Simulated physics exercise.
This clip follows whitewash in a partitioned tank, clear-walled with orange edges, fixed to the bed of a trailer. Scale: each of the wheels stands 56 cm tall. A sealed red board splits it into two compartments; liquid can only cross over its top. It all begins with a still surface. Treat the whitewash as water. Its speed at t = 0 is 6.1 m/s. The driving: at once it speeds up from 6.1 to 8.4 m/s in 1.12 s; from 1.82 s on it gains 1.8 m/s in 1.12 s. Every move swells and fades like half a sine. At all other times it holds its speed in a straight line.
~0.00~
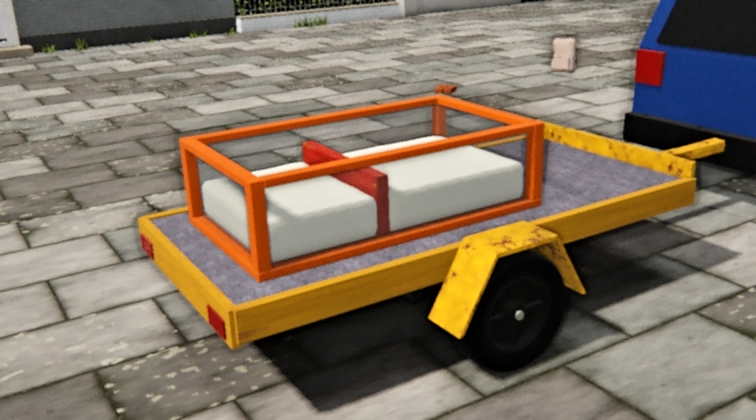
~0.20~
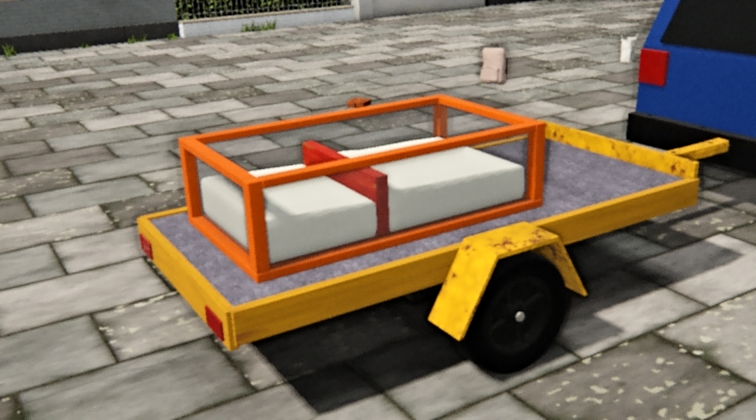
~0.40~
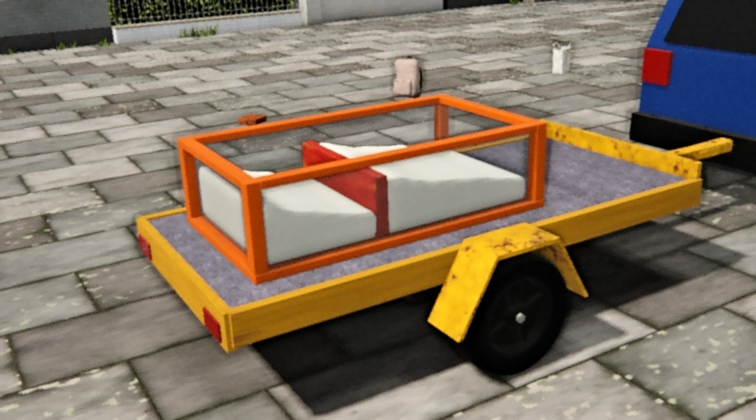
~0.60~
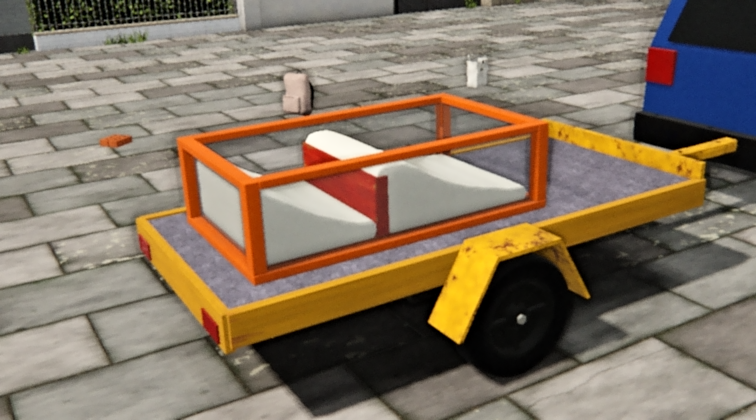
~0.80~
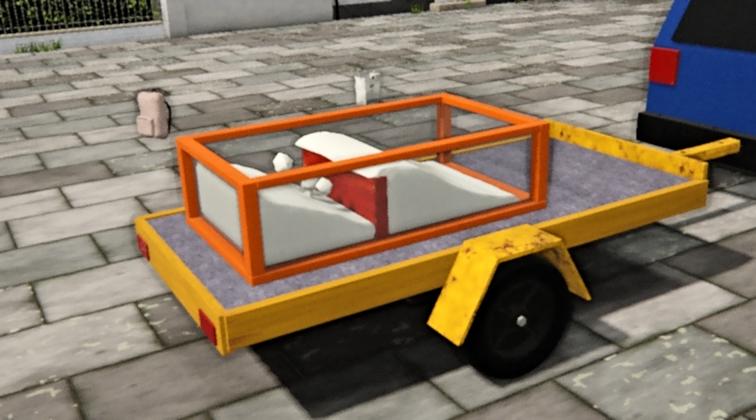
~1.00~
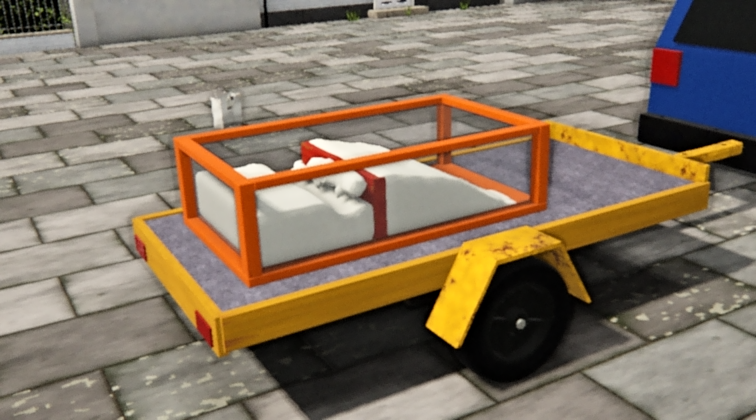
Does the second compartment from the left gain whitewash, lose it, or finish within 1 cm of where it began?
That compartment finishes lower.
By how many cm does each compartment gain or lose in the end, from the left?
In cm: 5 up, 3 down.
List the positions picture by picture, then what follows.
In the first frame, surface heights from the left, (312, 204), (449, 173); board top at (383, 177); the front is on the right, levels are read along the near wall; a wheel hub at (525, 319).
In the second frame, surface heights from the left, (311, 205), (450, 174).
In the third frame, surface heights from the left, (310, 206), (450, 175).
In the fourth frame, surface heights from the left, (310, 208), (451, 180).
In the fifth frame, surface heights from the left, (308, 203), (451, 181).
In the sixth frame, surface heights from the left, (306, 196), (451, 174); a wheel hub at (526, 328).
Then, 1.70 s in, the mean depths from the left are 20, 16 cm.
Then, 2.50 s in, the mean depths from the left are 22, 15 cm.
Then, 3.50 s in, the mean depths from the left are 23, 15 cm.
Then, 5.93 s in, the mean depths from the left are 23, 15 cm.
